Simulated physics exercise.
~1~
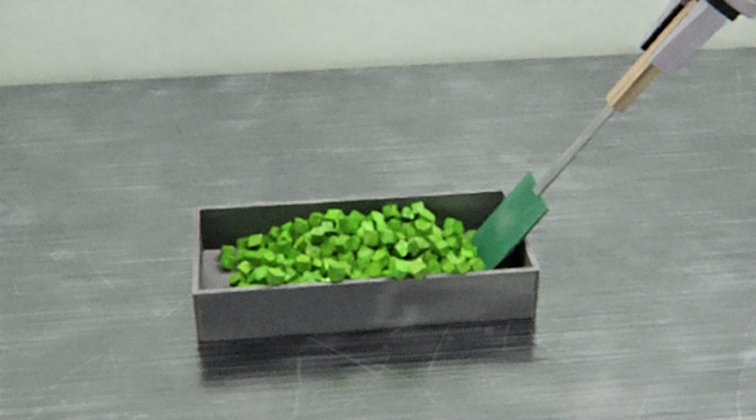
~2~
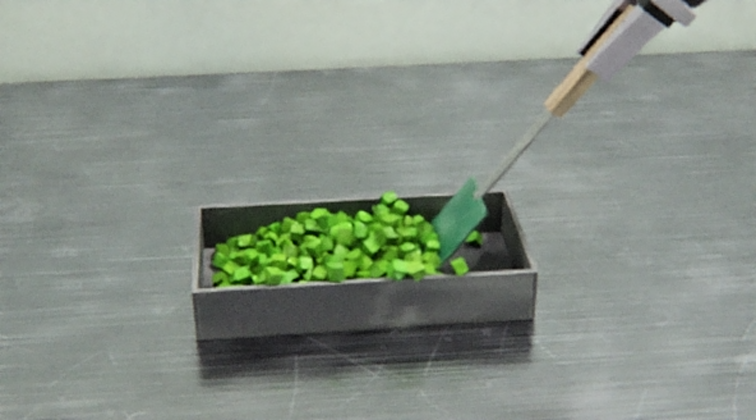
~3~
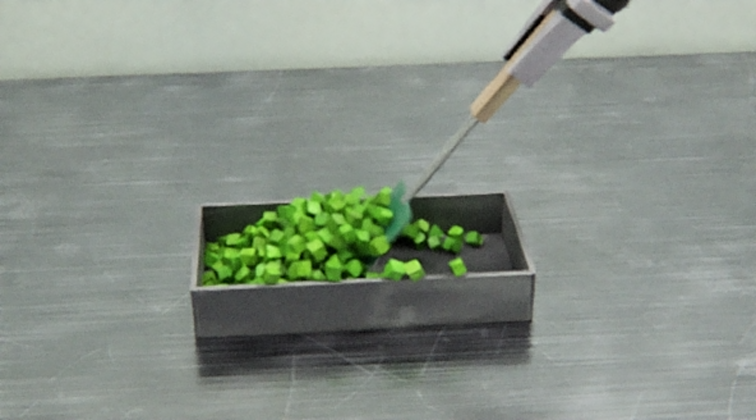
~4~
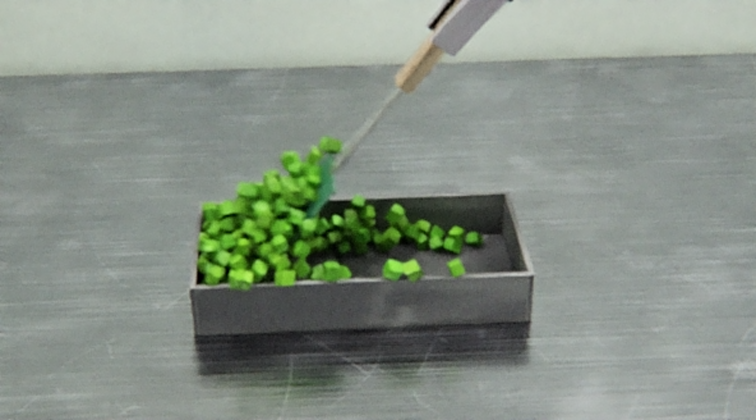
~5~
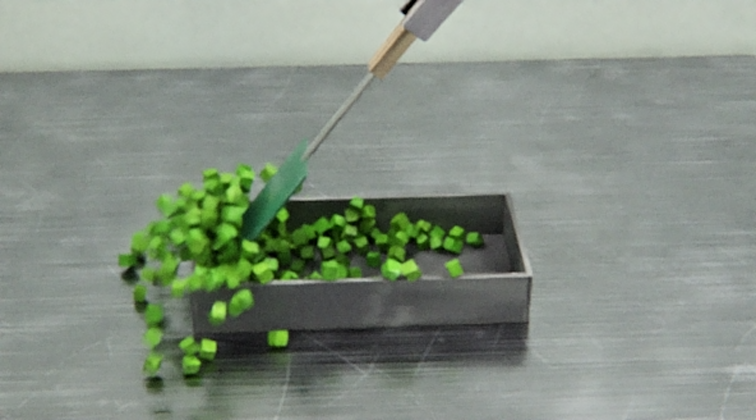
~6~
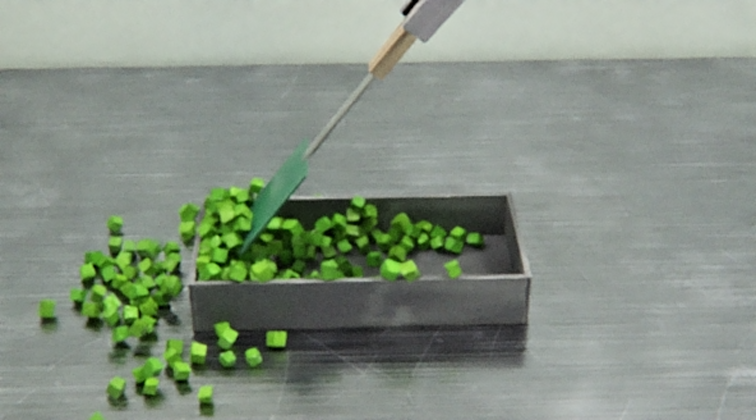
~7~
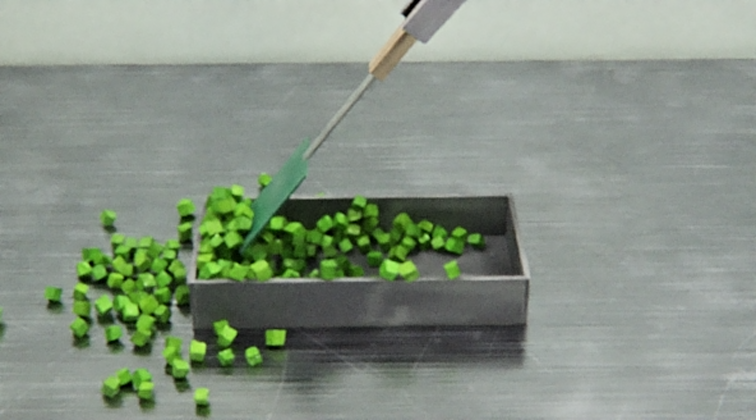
On a metal table top, a robot-held green turner pushing green vegetable dice left through a roasting tin, some spilling over the end.
